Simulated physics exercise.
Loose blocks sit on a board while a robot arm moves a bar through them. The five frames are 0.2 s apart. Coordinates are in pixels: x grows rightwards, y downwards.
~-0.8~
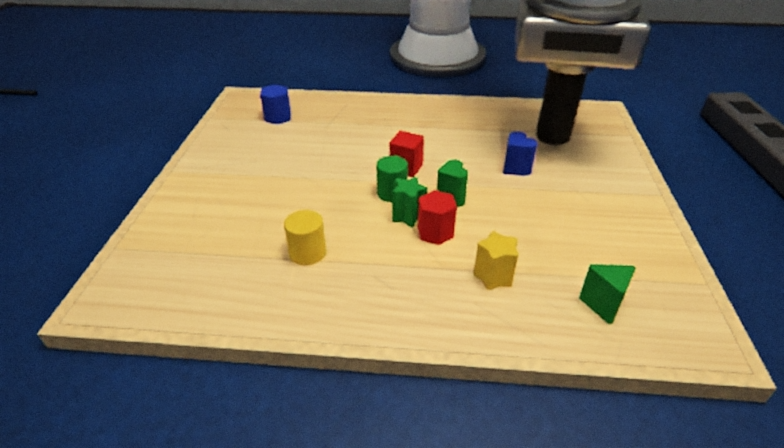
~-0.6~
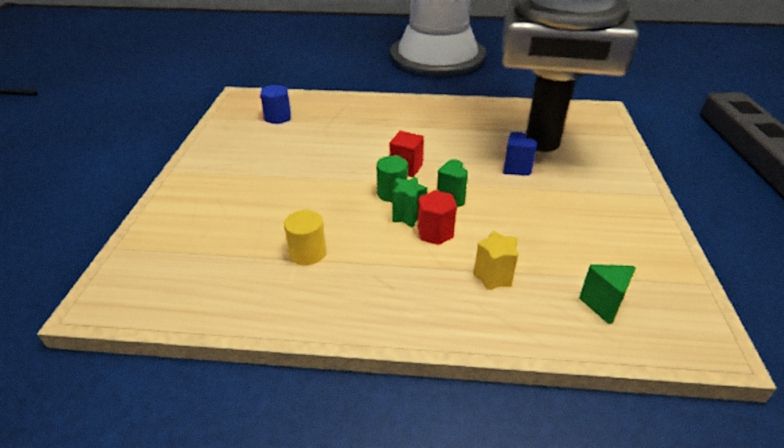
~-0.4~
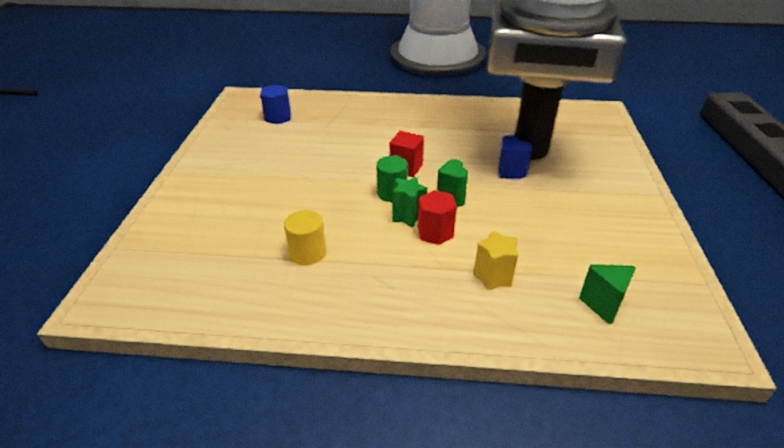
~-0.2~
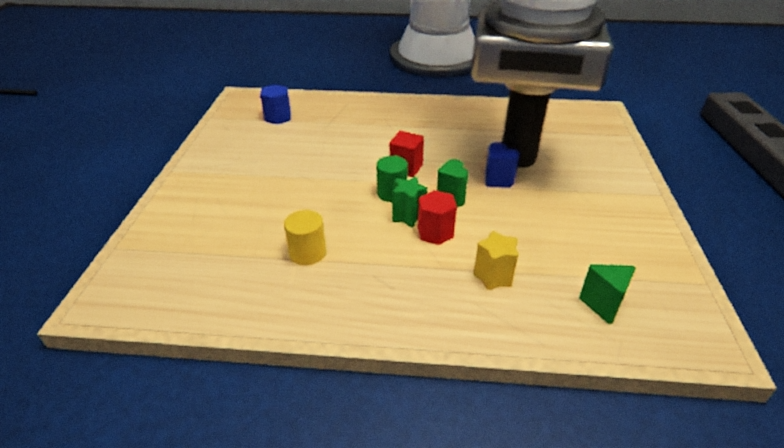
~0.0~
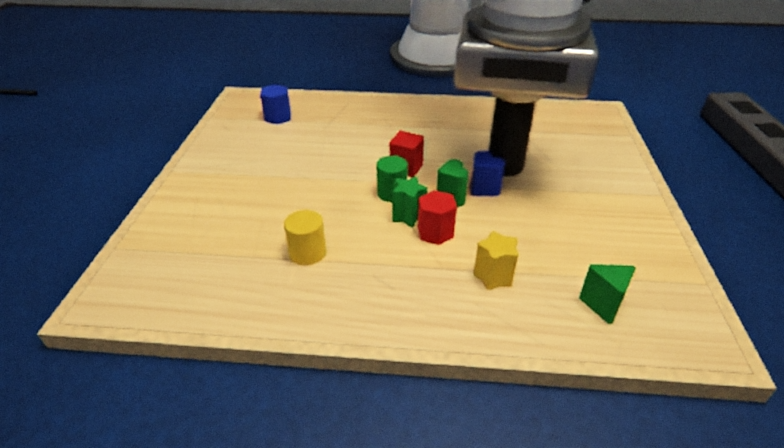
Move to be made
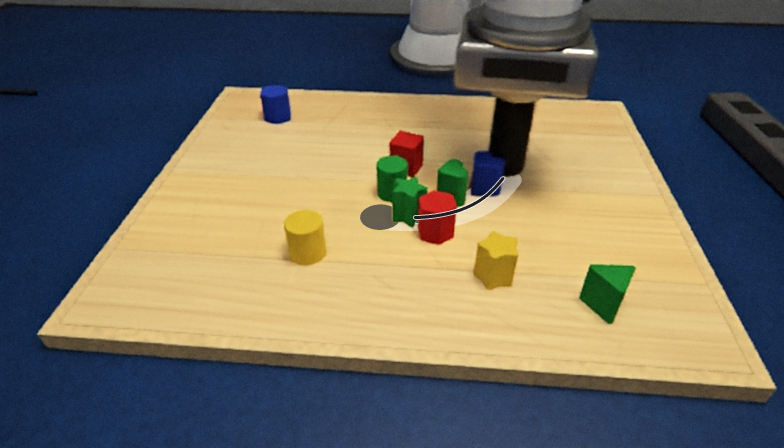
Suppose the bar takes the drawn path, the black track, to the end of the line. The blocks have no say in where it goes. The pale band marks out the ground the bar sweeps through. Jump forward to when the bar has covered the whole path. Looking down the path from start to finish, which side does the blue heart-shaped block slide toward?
Its shift is leftward.
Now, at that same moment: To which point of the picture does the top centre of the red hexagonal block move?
The red hexagonal block ends near (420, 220).
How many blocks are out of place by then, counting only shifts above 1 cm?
I expect three or more blocks to be moved by more than 1 cm.
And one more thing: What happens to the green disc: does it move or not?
The green disc changes place.
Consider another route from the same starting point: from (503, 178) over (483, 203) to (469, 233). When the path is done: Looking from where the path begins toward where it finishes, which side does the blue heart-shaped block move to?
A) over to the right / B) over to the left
The correct letter is A.
Drawn move, from (503, 178) by way of (478, 202) and (433, 216) to (380, 217).
What follows on the original path. One third of the way, bar (479, 191); green heart-shaped block (439, 171), turned 50° clockwise; blue heart-shaped block (458, 183).
Two thirds of the way, bar (434, 205); green disc (383, 160); green star-shaped block (389, 187), turned 15° anticlockwise; red hexagonal block (421, 219), turned 25° anticlockwise; green heart-shaped block (405, 172); blue heart-shaped block (411, 199).
At the end, bar (380, 205); green disc (373, 151); green star-shaped block (341, 185); red hexagonal block (420, 220), turned 35° anticlockwise; green heart-shaped block (367, 168), turned 195° clockwise; blue heart-shaped block (377, 207), turned 45° anticlockwise.
